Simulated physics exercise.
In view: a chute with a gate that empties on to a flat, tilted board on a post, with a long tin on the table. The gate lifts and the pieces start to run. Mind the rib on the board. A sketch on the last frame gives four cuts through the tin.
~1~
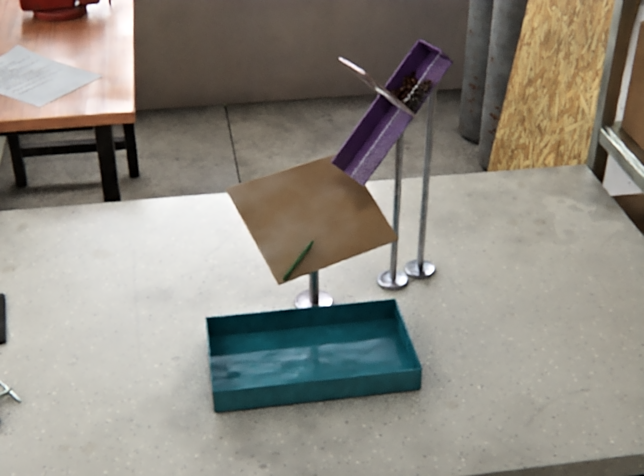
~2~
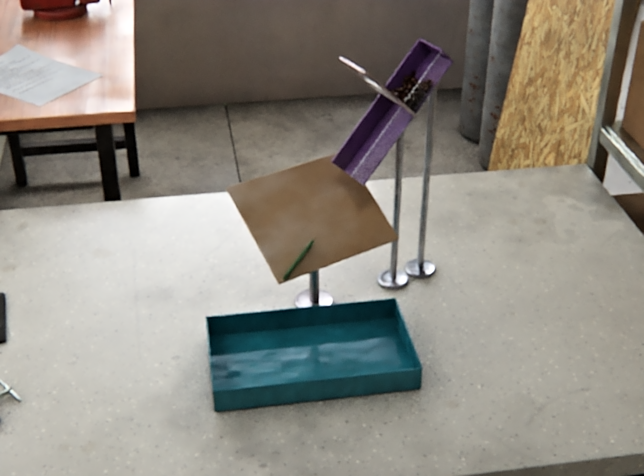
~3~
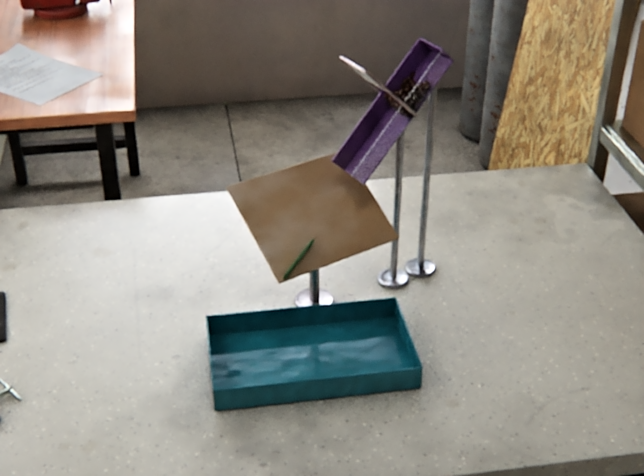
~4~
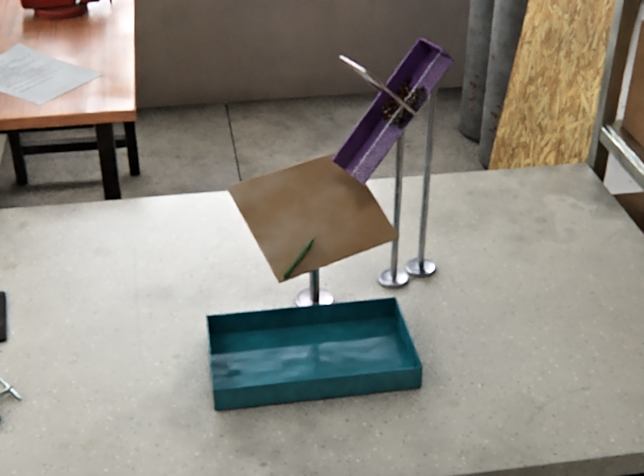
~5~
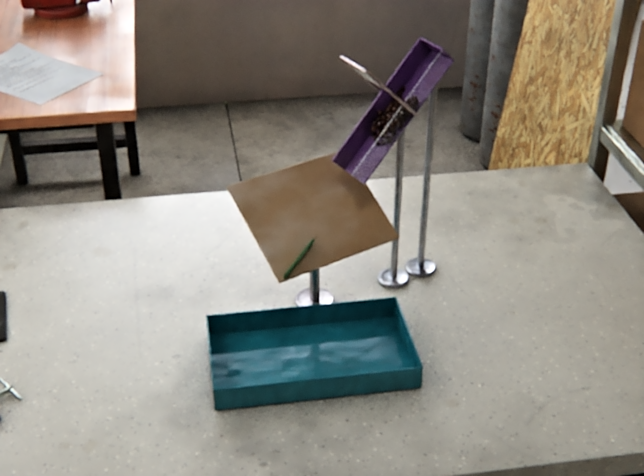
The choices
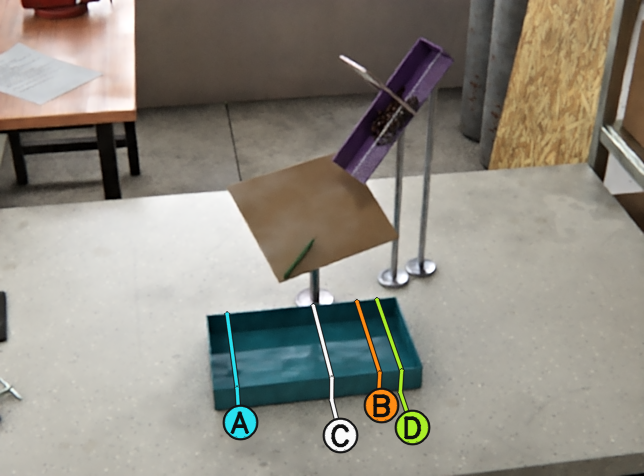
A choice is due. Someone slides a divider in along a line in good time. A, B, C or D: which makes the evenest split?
C.
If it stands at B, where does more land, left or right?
Left.
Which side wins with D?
The left side.
On the marked copy, line A crosses the front rim at (237, 387); line B crosses the front rim at (379, 372); line C crosses the front rim at (331, 377); line D crosses the front rim at (401, 369).
With A, of what is caught, about a tenth on the left of the divider, almost all on the right.
With B, of what is caught, the larger part on the left of the divider, about a tenth on the right.
With C, of what is caught, roughly two thirds on the left of the divider, roughly a third on the right.
With D, of what is caught, almost all on the left of the divider, just a few on the right.
